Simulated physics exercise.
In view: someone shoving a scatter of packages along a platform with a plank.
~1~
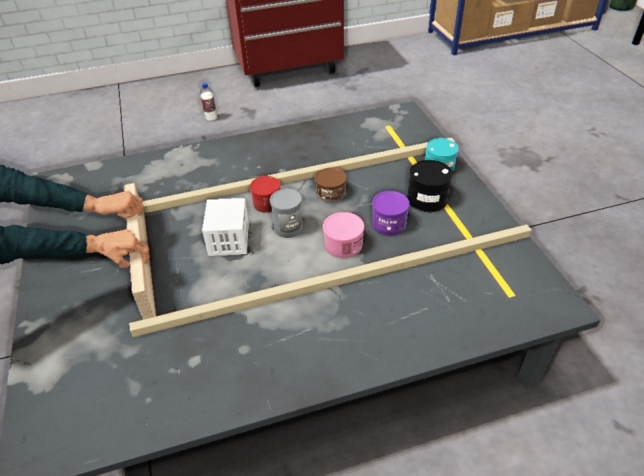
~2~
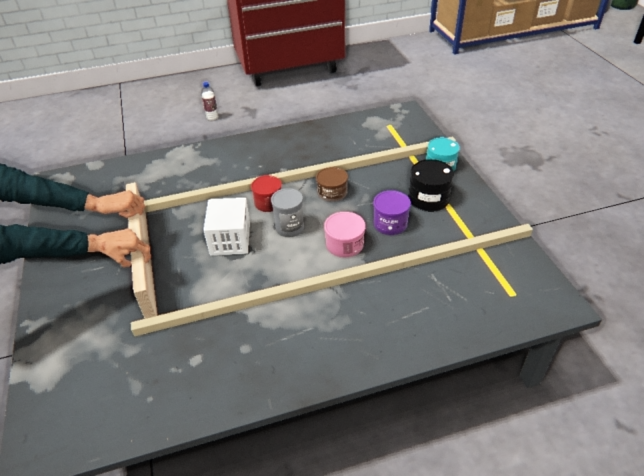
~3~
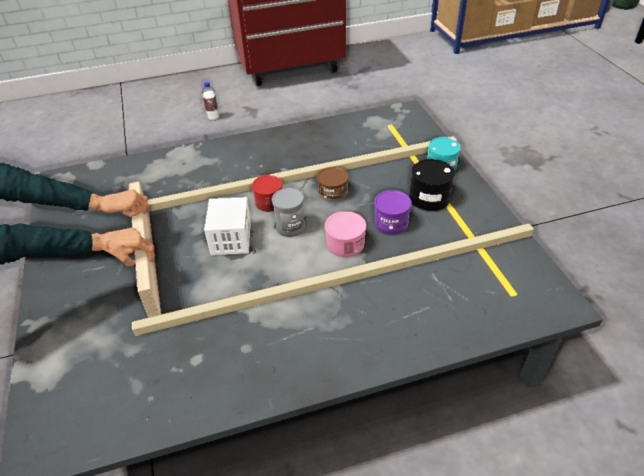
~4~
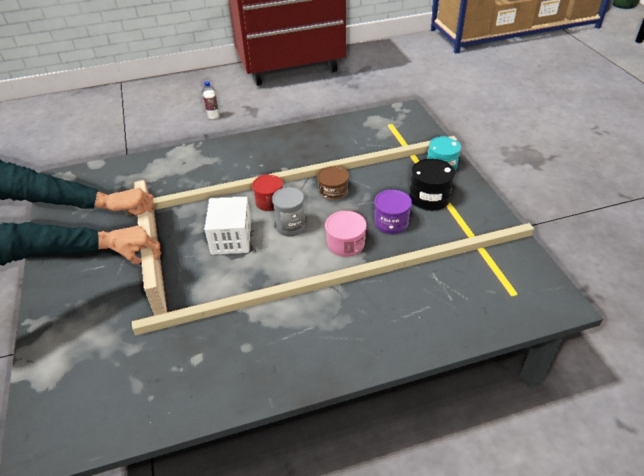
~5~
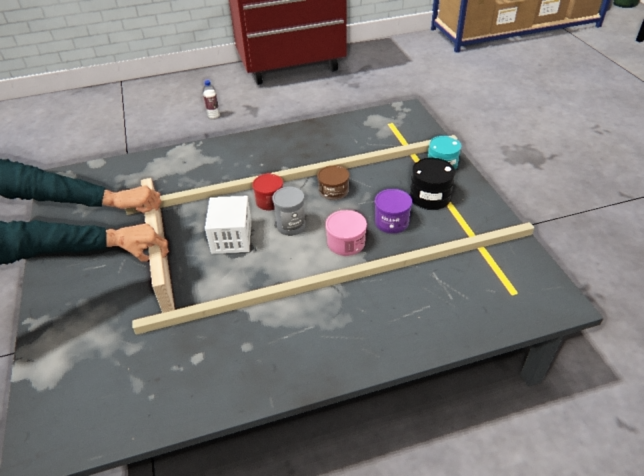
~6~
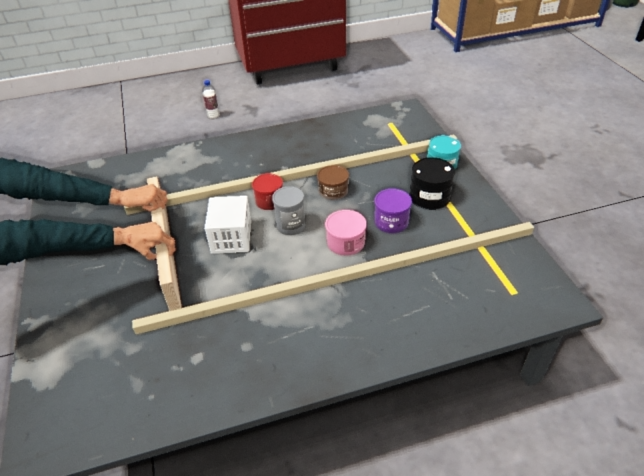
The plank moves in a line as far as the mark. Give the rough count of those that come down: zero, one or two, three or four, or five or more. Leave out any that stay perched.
The number that fall off is one or two.
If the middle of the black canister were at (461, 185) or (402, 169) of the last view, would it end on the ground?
In that order, it tumbles off; comes down.
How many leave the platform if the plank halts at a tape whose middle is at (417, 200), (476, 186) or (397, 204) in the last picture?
It would be 1, 7 and 0.
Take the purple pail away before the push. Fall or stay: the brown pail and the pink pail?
The brown pail remains up, the pink pail is kept.
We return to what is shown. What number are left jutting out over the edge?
It comes to 3.
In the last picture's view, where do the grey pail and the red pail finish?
First (486, 168), then (435, 155).
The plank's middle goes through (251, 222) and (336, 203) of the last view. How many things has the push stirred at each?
By then 2, and 6.
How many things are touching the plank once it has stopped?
The number is 3.
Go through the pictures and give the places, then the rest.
In the first picture, turquoise canister (441, 157); black canister (429, 186); purple pail (390, 214); plank (139, 249); tape (439, 197).
In the second picture, black canister (430, 185); pink pail (345, 235).
In the third picture, purple pail (392, 213); grey pail (289, 213).
In the fourth picture, turquoise canister (443, 155); red pail (268, 193).
In the fifth picture, black canister (432, 184); plank (157, 243).
In the sixth picture, turquoise canister (443, 154); black canister (432, 183); purple pail (392, 211); plank (164, 241); tape (442, 194).
Soon after, none off yet; turquoise canister at rest near (443, 154); black canister at rest near (432, 183); purple pail at rest near (392, 211).
After that, none off yet; turquoise canister at rest near (443, 154); black canister at rest near (432, 183); purple pail displaced a little near (397, 213).
And then, none off yet; turquoise canister at rest near (444, 154); black canister displaced about its own width near (472, 175); purple pail displaced well along near (455, 200).
In the end, the number that fall off is one or two; gone, black canister and turquoise canister.
